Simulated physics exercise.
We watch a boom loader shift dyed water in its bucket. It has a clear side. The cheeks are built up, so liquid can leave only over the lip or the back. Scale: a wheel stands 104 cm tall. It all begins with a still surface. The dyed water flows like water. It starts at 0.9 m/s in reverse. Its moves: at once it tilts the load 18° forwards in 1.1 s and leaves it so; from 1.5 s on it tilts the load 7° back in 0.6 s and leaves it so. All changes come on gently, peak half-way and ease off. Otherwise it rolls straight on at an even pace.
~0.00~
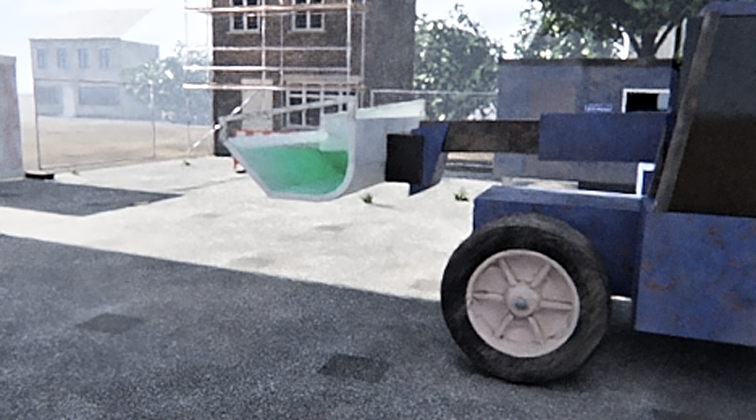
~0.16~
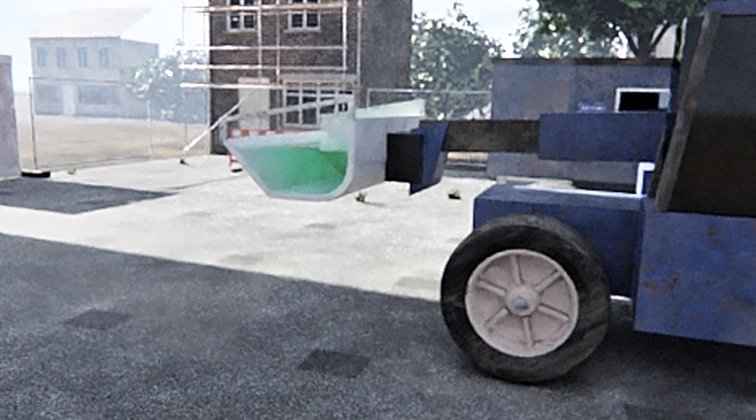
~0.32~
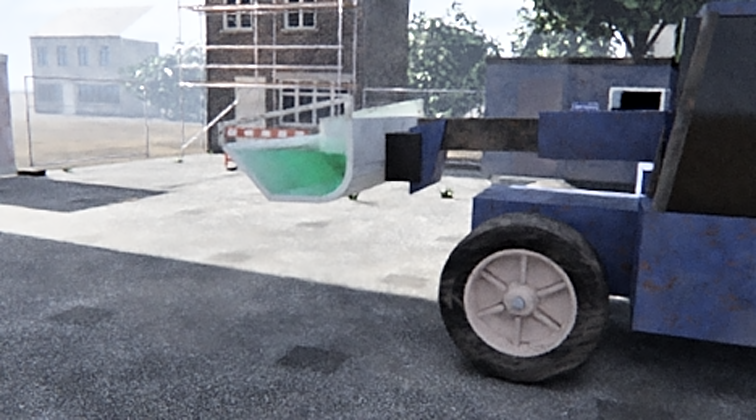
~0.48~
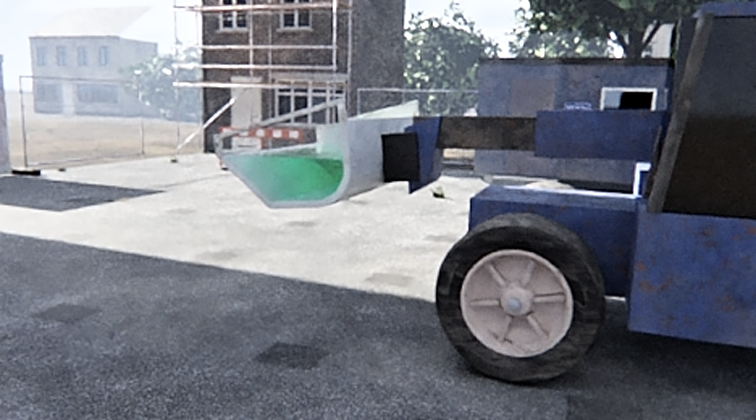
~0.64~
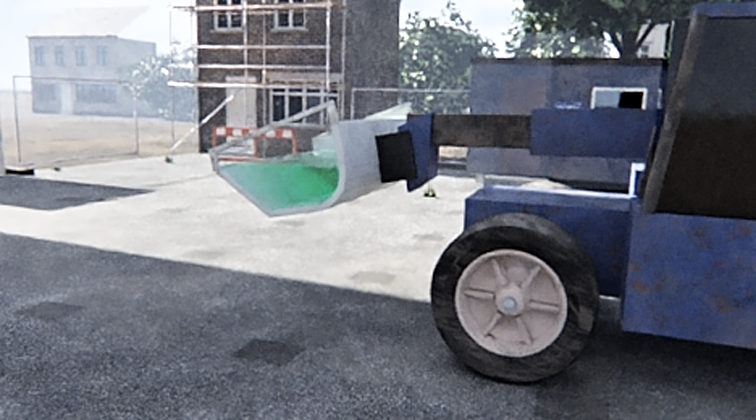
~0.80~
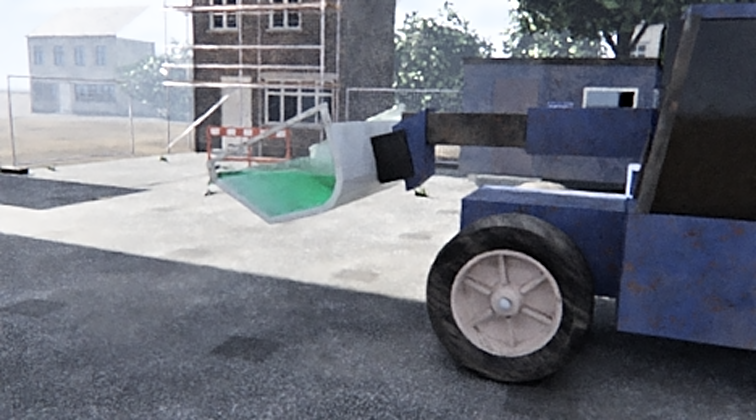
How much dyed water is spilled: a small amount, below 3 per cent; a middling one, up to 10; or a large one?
The loss is large.
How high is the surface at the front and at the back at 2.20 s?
About 26 cm in front and 16 cm behind.
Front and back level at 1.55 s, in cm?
About 30 cm in front and 12 cm behind.
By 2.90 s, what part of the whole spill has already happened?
Some 100 per cent by then.
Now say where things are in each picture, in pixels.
In the first frame, level at the front (274, 148); level at the back (339, 152); the lip is at (227, 138); the front is on the left.
In the second frame, level at the front (274, 148); level at the back (339, 152).
In the third frame, level at the front (273, 151); level at the back (338, 154); tilt 2° forwards.
In the fourth frame, level at the front (270, 158); level at the back (334, 160); tilt 7° forwards.
In the fifth frame, level at the front (265, 166); level at the back (330, 168); tilt 12° forwards.
In the sixth frame, level at the front (262, 173); level at the back (328, 176); tilt 16° forwards; the lip is at (218, 179); dyed water is coming out, 2 per cent so far.
After 1.55 s the bucket is at 18° forwards, the surface stands 30 cm on the front, 12 cm on the back; the loss stands at 23 per cent, over the front.
After 2.20 s the bucket is at 11° forwards, the surface stands 26 cm on the front, 17 cm on the back; the loss stands at 29 per cent, over the front.
After 2.90 s the bucket is at 11° forwards, the surface stands 26 cm on the front, 18 cm on the back; the loss stands at 29 per cent, over the front.
After 4.99 s the loss stands at 29 per cent, over the front, 116 of 394 litres.
